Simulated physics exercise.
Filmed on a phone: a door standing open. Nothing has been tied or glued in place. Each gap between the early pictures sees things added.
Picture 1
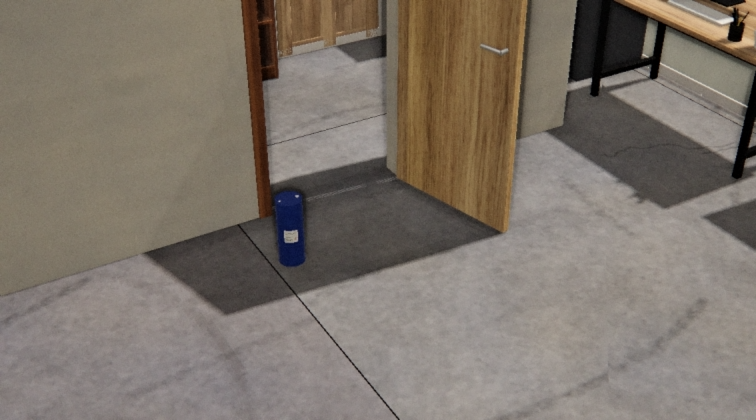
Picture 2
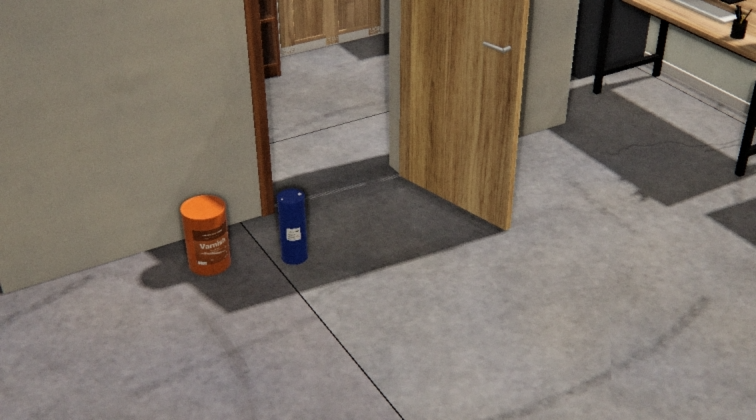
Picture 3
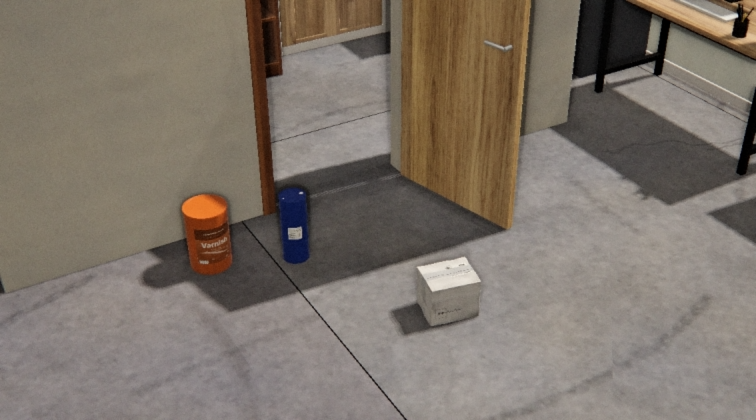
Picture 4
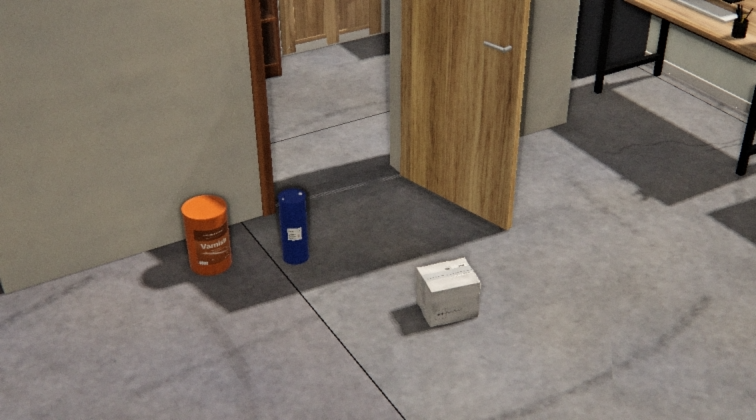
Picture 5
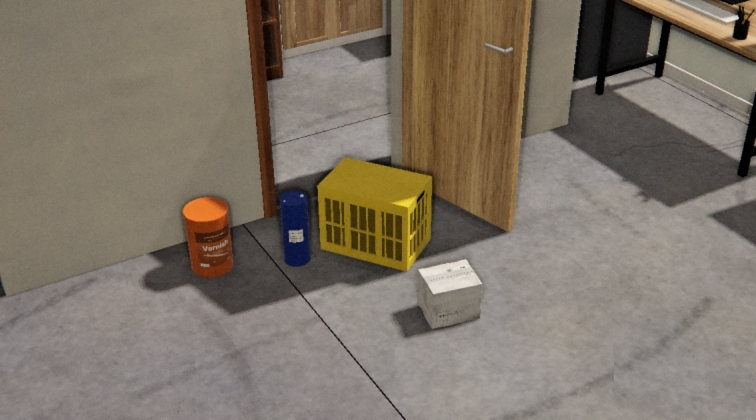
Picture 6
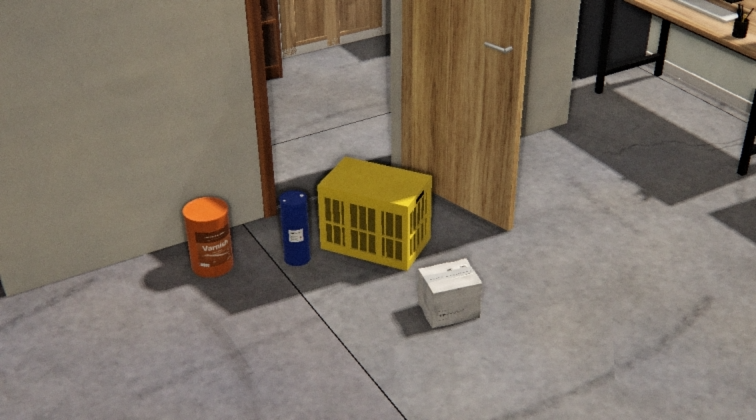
Open doorway on a concrete floor, with an orange pail, white parcel and yellow crate appearing in turn around a blue canister.
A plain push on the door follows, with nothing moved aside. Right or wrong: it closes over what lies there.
Wrong.
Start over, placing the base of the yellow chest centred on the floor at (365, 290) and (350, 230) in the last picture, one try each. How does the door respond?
Swings all the way, then held up.
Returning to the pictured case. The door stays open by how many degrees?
The door ends up some 70° open.
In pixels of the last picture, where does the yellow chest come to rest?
Roughly (366, 213).
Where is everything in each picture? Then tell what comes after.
In the first frame, door wide open and still; blue canister (290, 229).
In the second frame, door wide open and still; blue canister (293, 227).
In the third frame, door wide open and still; orange pail (208, 235); white parcel (448, 292).
In the fourth frame, door wide open and still; blue canister (294, 227); orange pail (208, 236).
In the fifth frame, door wide open and still; white parcel (449, 294); blue canister (295, 229).
In the sixth frame, door wide open and still; yellow chest (376, 213); orange pail (209, 238).
Then, 0.60 s on from there, door at 90°.
Then, 0.90 s on from there, door at 75°.
In the end, door at 69°; all 4 unmoved. At the end, from the last picture's camera, yellow chest near (366, 213).
